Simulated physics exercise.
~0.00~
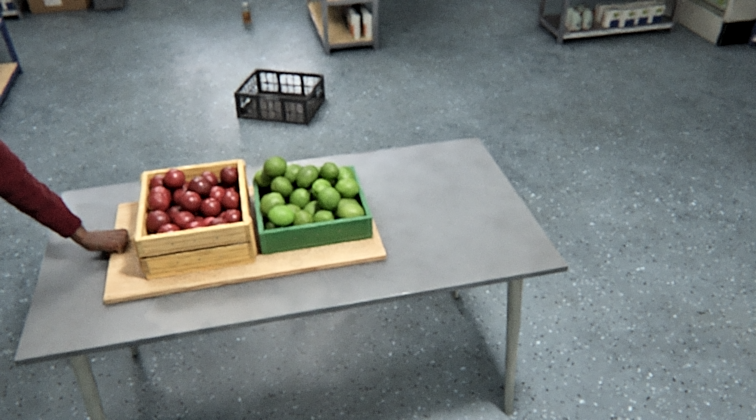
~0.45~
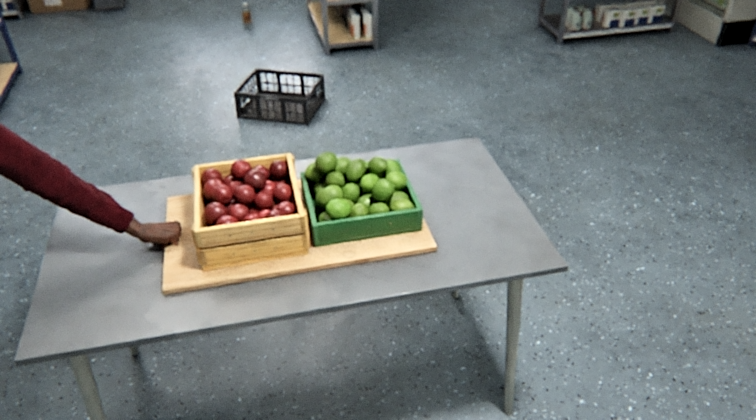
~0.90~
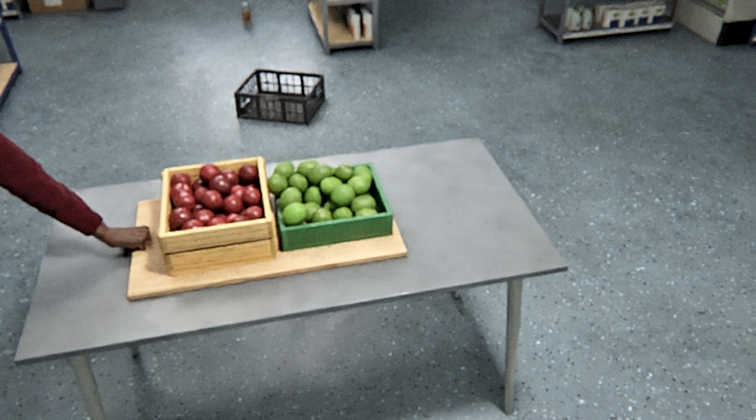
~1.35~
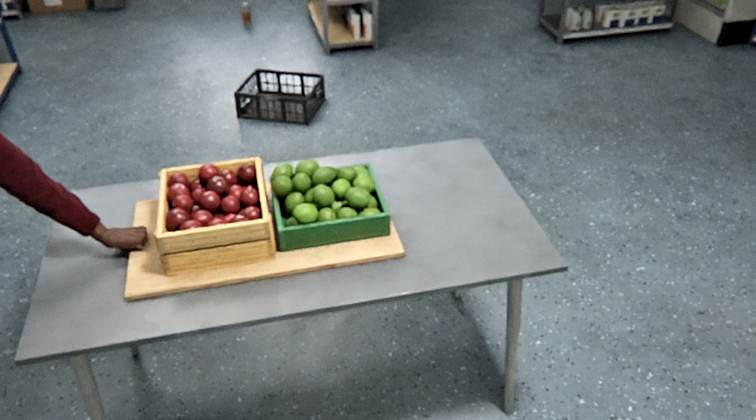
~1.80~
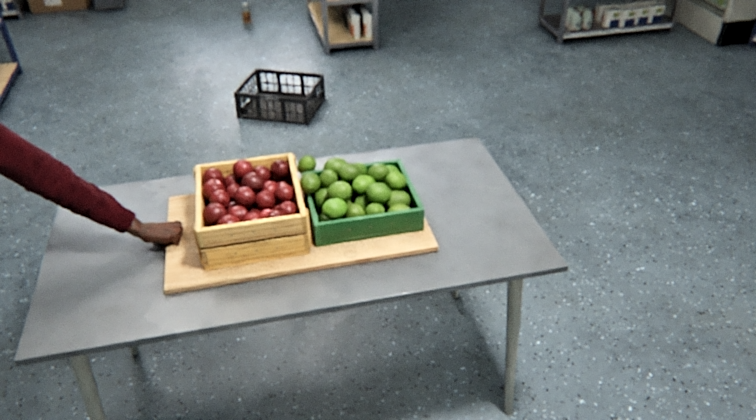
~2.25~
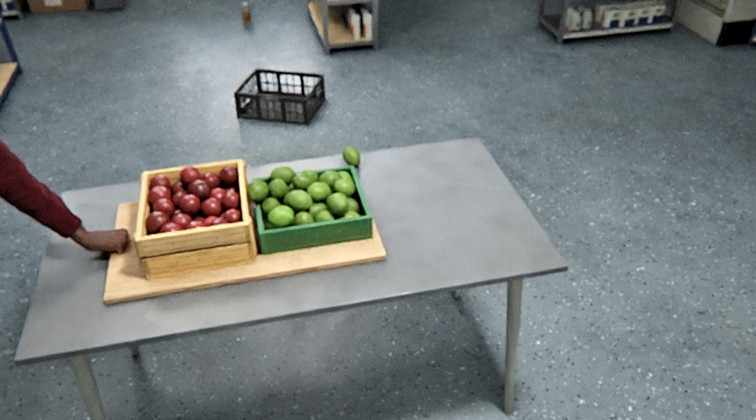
A board holding a wooden box of red apples and a green box of limes was shaken right and left across a table by a hand, until one lime hopped over the green box's edge while the apples all stayed in.
